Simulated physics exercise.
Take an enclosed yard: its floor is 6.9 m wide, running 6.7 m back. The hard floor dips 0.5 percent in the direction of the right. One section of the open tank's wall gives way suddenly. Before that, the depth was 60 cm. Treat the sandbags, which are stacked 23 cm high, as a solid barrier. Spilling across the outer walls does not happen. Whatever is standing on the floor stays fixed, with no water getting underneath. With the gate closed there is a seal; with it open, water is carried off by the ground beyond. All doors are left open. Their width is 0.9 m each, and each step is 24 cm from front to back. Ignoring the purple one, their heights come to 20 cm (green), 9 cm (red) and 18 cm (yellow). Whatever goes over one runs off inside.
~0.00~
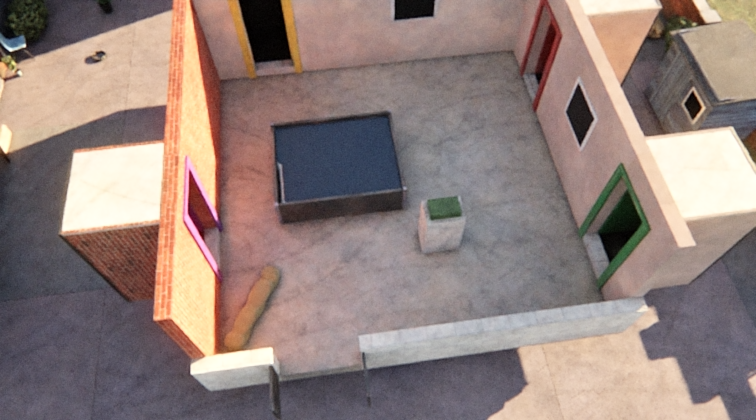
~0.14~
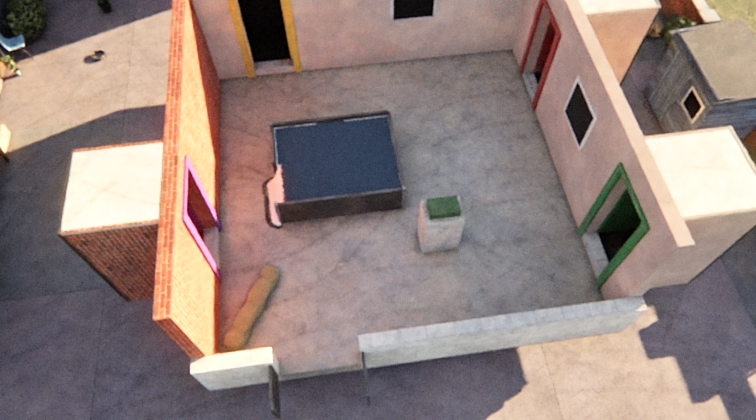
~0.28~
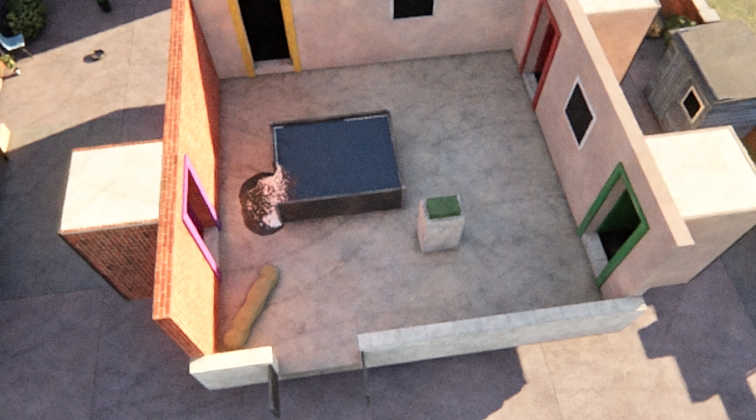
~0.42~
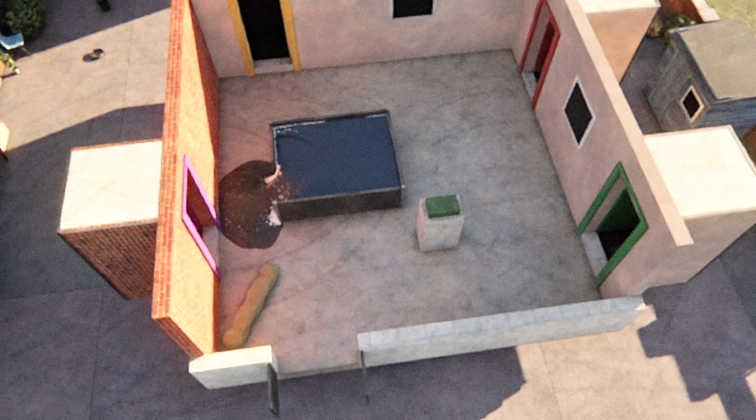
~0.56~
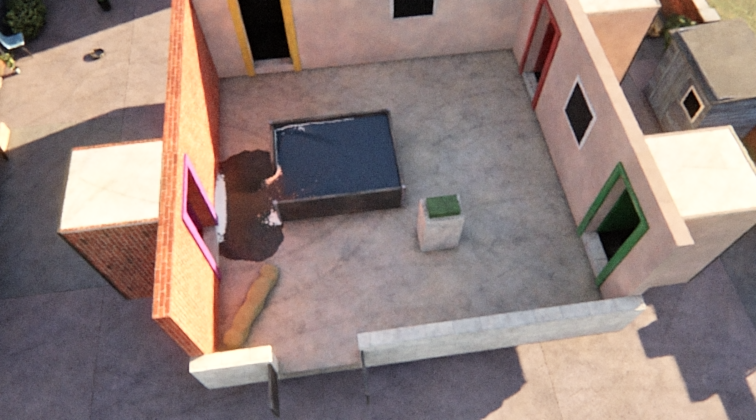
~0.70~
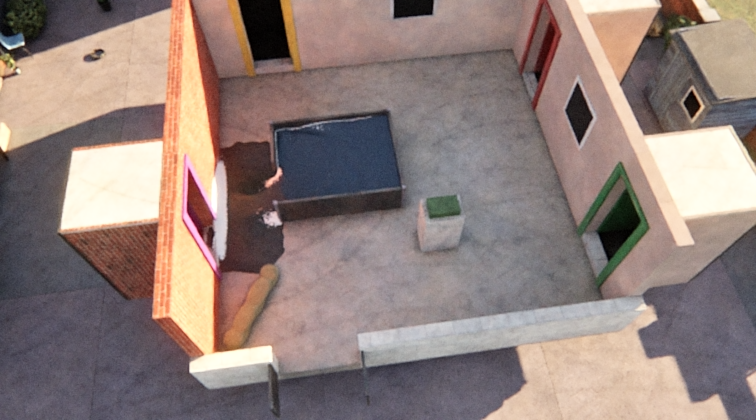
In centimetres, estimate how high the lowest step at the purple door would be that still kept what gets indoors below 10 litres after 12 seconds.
It comes to roughly 28 cm.
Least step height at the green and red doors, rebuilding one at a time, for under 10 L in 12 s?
Roughly 6.0 cm for the green door and roughly 7.0 cm for the red door.
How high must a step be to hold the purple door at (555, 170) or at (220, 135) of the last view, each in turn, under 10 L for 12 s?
You'd want about 7.0 cm there first, then about 5.5 cm.
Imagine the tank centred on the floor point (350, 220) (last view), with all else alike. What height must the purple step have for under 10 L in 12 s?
I'd put it at close to 37 cm.
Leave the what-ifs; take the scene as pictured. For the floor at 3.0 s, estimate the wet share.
About 30 per cent.
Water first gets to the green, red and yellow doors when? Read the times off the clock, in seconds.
Arrives: Green 6.0 s / red 6.0 s / yellow 2.2 s.
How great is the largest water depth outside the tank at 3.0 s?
Close to 38 centimetres.
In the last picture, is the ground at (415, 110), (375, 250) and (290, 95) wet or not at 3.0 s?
In order: Untouched, untouched, soaked.
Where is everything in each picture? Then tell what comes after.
The first picture shows still water, 60 cm deep, in the open tank at (336, 158); the purple door at (206, 228) is dry.
In the second picture, water pours out at (280, 196) and has run 0.2 m, to (270, 217); about 5 cm deep outside, 60 cm at the back.
In the third picture, the gap is at (280, 196), the front 0.7 m out at (244, 201); the back of the open tank holds 60 cm.
In the fourth picture, the gap is at (279, 195), the front 1.2 m out at (219, 221); the back of the open tank holds 60 cm.
In the fifth picture, the front is at (220, 166), 1.3 m from the gap at (280, 195); 2.2 m2 of floor is wet, 60 cm left at the back.
In the sixth picture, the front is at (220, 269), 1.5 m from the gap at (280, 195); 2.5 m2 of floor is wet, 60 cm left at the back; water is at the purple door at (205, 226).
After 1.4 s water covers 10 % of the floor, deepest (42 cm) near (229, 213); 29 cm at the purple door, 4 litres in over its 23 cm step.
After 3.0 s water covers 30 % of the floor, deepest (38 cm) near (240, 315); 22 cm at the purple door, 29 litres in over its 23 cm step.
After 12.0 s water covers 95 % of the floor, deepest (10 cm) near (567, 203); 9 cm at the purple door, 34 litres in over its 23 cm step.
At the purple door as built, the water arrived by 0.6 s and peaked near 30 cm at 1.6 s.
With a step of 25.5 cm, 20 litres would have come in within the 12 s; with 34 cm, 1 litre. So under 10 litres takes about 28 cm.
